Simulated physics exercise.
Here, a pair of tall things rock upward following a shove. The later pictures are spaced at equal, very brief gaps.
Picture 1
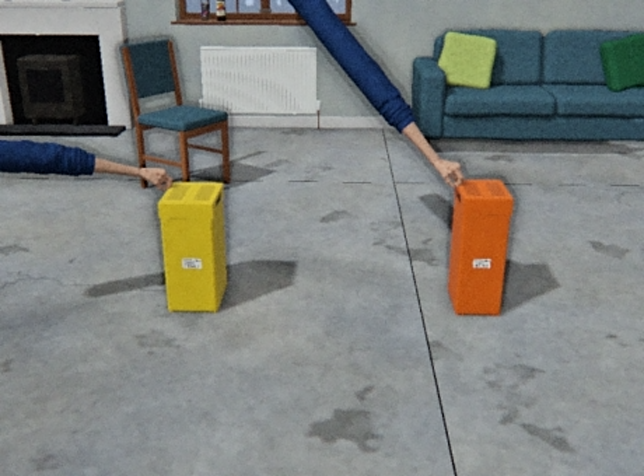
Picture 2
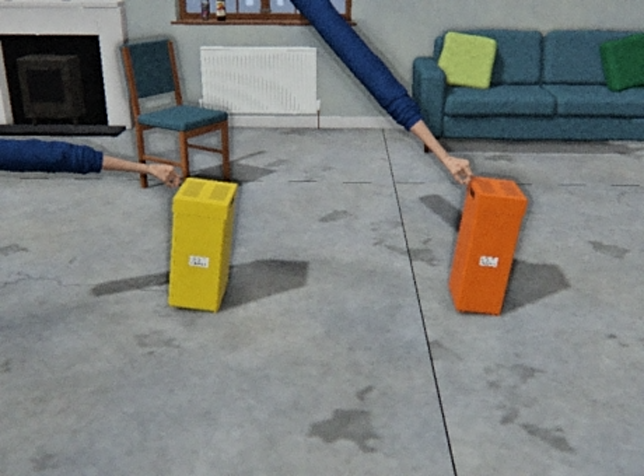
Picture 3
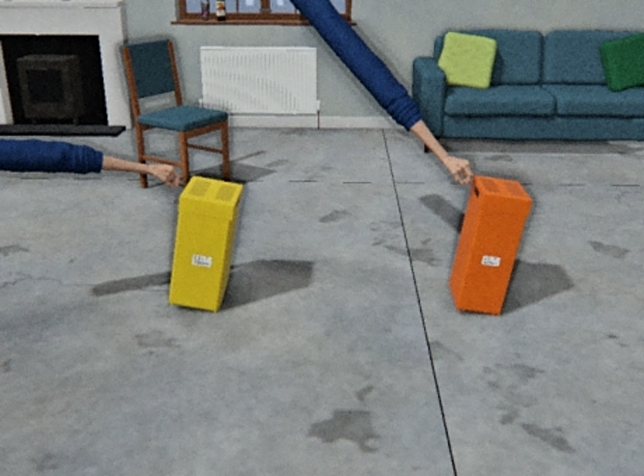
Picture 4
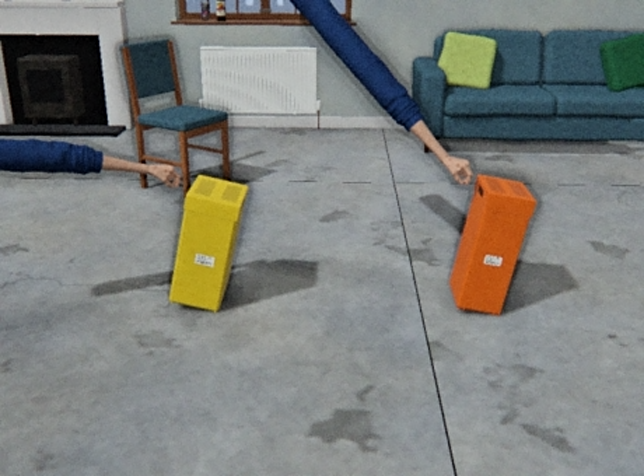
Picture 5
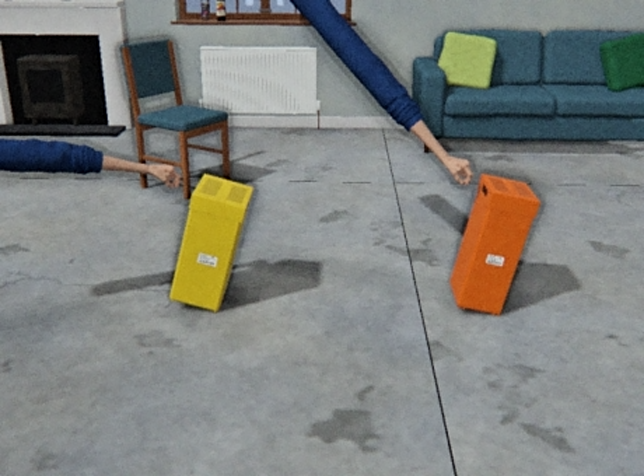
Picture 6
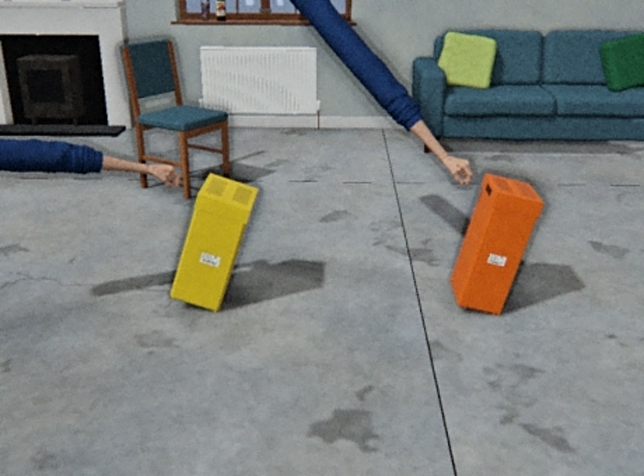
In a living room with a concrete floor, two blue-sleeved arms pushed the tops of a yellow bin and an orange bin, and both leaned gradually to the right, the yellow one slightly more.
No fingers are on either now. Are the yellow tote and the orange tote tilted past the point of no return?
One by one: Yellow tote: Down. Orange tote: Down.
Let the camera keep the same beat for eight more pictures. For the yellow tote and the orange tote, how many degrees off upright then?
About 40 degrees and about 25 degrees.
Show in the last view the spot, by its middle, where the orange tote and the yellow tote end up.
In the last picture they settle around (558, 284) and (282, 277) respectively.
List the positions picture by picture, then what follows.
Yellow tote (195, 247) upright; orange tote (478, 248) upright, in the first frame.
Yellow tote (203, 245) 7° off upright; orange tote (485, 246) 6° off upright, in the second frame.
Yellow tote (206, 244) 10° off upright; orange tote (487, 246) 8° off upright, in the third frame.
Yellow tote (209, 244) 13° off upright; orange tote (489, 245) 10° off upright, in the fourth frame.
Yellow tote (211, 243) 16° off upright; orange tote (491, 245) 12° off upright, in the fifth frame.
Yellow tote (214, 243) 18° off upright; orange tote (493, 245) 13° off upright, in the sixth frame.
Then, 0.28 s past the last view, yellow tote 60° off upright near (258, 254); orange tote 37° off upright near (520, 247).
Finally, the yellow tote topples, near (282, 277); the orange tote topples, near (558, 284).
